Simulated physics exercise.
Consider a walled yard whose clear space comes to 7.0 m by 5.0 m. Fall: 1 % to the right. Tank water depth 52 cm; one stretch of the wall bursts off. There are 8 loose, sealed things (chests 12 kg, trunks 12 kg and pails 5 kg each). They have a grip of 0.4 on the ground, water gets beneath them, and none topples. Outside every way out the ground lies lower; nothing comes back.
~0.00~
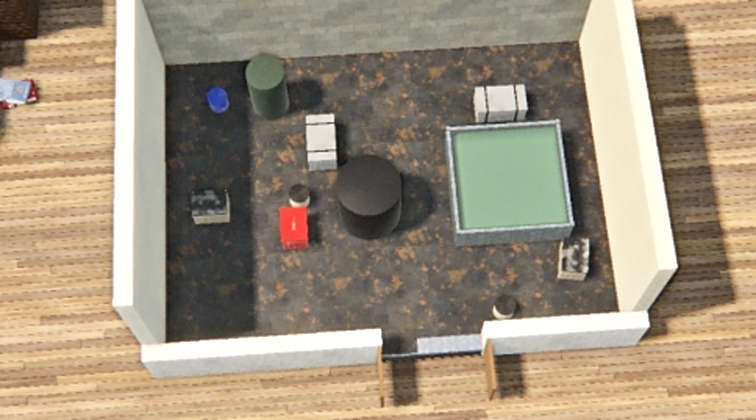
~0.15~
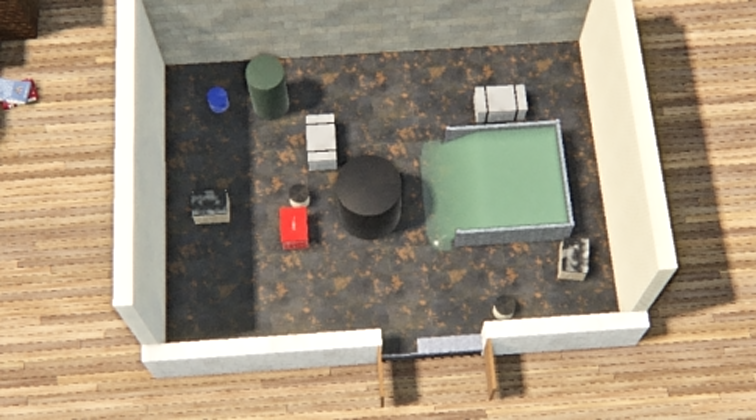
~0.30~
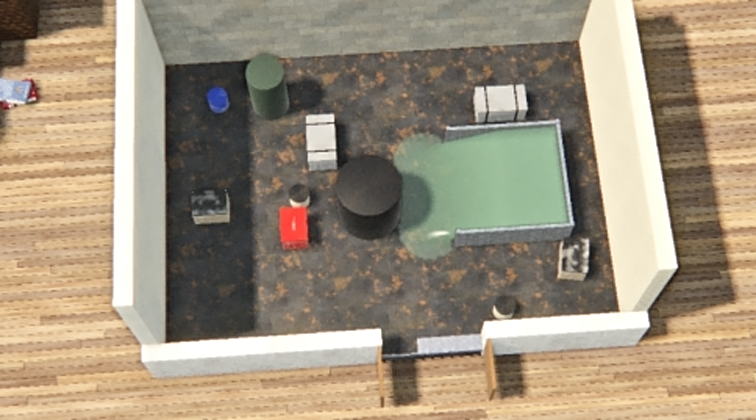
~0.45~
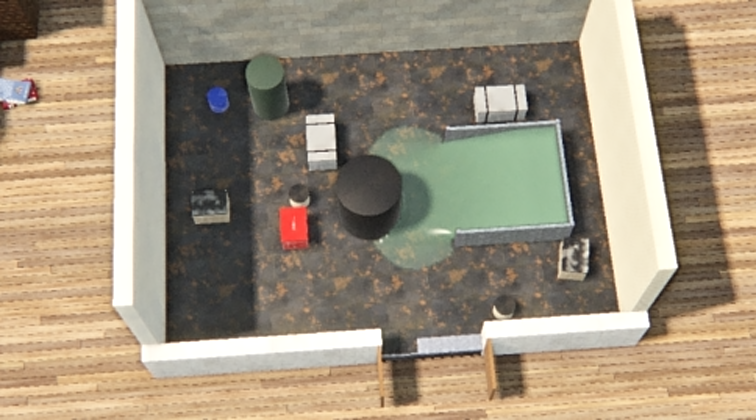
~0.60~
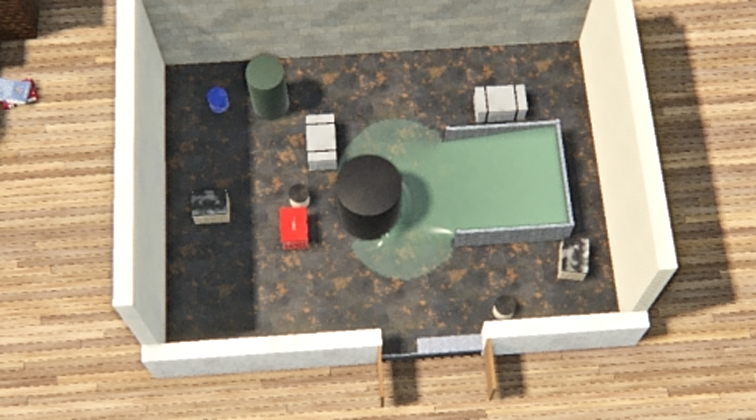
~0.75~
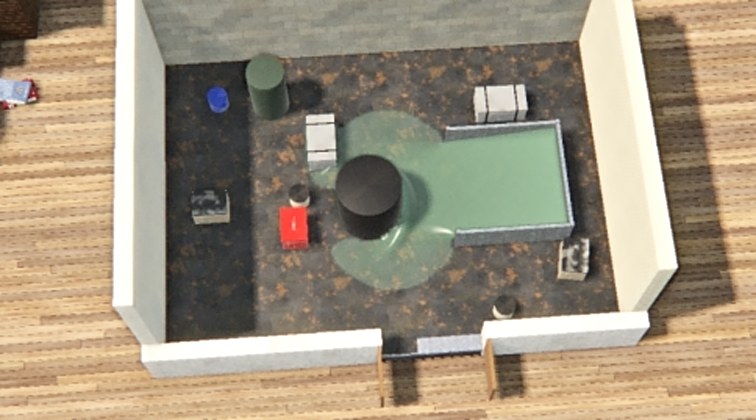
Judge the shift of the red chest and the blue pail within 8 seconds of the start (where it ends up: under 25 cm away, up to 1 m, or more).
In order: I'd say the red chest goes a long distance; I'd say the blue pail goes a long distance.
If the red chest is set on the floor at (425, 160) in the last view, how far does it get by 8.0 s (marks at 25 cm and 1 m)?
I'd say it lands far off.
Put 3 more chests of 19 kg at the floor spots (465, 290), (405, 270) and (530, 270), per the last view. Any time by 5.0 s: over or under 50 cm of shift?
First inside the limit, then outside the limit, then inside the limit.
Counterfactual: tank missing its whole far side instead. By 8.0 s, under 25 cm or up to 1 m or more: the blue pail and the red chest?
In that case the blue pail does not really move while the red chest does not really move.
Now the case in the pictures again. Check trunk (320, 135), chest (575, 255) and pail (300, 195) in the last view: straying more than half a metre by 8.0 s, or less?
Taking them in order: Exceeded, fell shy and exceeded.
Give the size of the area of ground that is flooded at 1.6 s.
Flooded: Near 15 m2.
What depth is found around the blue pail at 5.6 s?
Around 8 cm.
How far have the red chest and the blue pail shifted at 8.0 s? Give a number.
About 150 and 150 centimetres.
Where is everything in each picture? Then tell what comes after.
In the first picture, the red chest at (293, 224) rests on the ground; the blue pail at (217, 96), on the bottom; water covers 2.9 m2; 0 of 8 have shifted.
In the second picture, the red chest at (293, 224) rests on the ground; the blue pail at (217, 96), on the bottom; water covers 3.7 m2; 0 of 8 have shifted.
In the third picture, the red chest at (293, 224), on the bottom; the blue pail at (217, 96) rests on the ground; 4.6 m2 under water; 0 of 8 have shifted.
In the fourth picture, the red chest at (293, 224), on the bottom; the blue pail at (217, 96), on the bottom; 5.4 m2 under water; 0 of 8 have shifted.
In the fifth picture, the red chest at (293, 224), on the bottom; the blue pail at (217, 96), on the bottom; water covers 6.2 m2; 0 of 8 have shifted.
In the sixth picture, the red chest at (293, 224), on the bottom; the blue pail at (217, 96) rests on the ground; 7.1 m2 under water; 0 of 8 have shifted.
After 1.6 s the red chest is near (293, 224), 0.0 m from its start, aground; the blue pail is near (217, 96), 0.0 m from its start, aground; 0 of 8 are out; 0 afloat.
After 3.6 s the red chest is near (293, 224), 0.0 m from its start, aground; the blue pail is near (202, 106), 0.3 m from its start, afloat; 0 of 8 are out; 2 afloat.
After 5.6 s the red chest is near (312, 223), 0.3 m from its start, aground; the blue pail is near (244, 160), 1.2 m from its start, afloat; 0 of 8 are out; 3 afloat.
After 8.0 s the red chest is near (392, 262), 1.7 m from its start, afloat; the blue pail is near (285, 170), 1.7 m from its start, aground; 0 of 8 are out; 4 afloat.
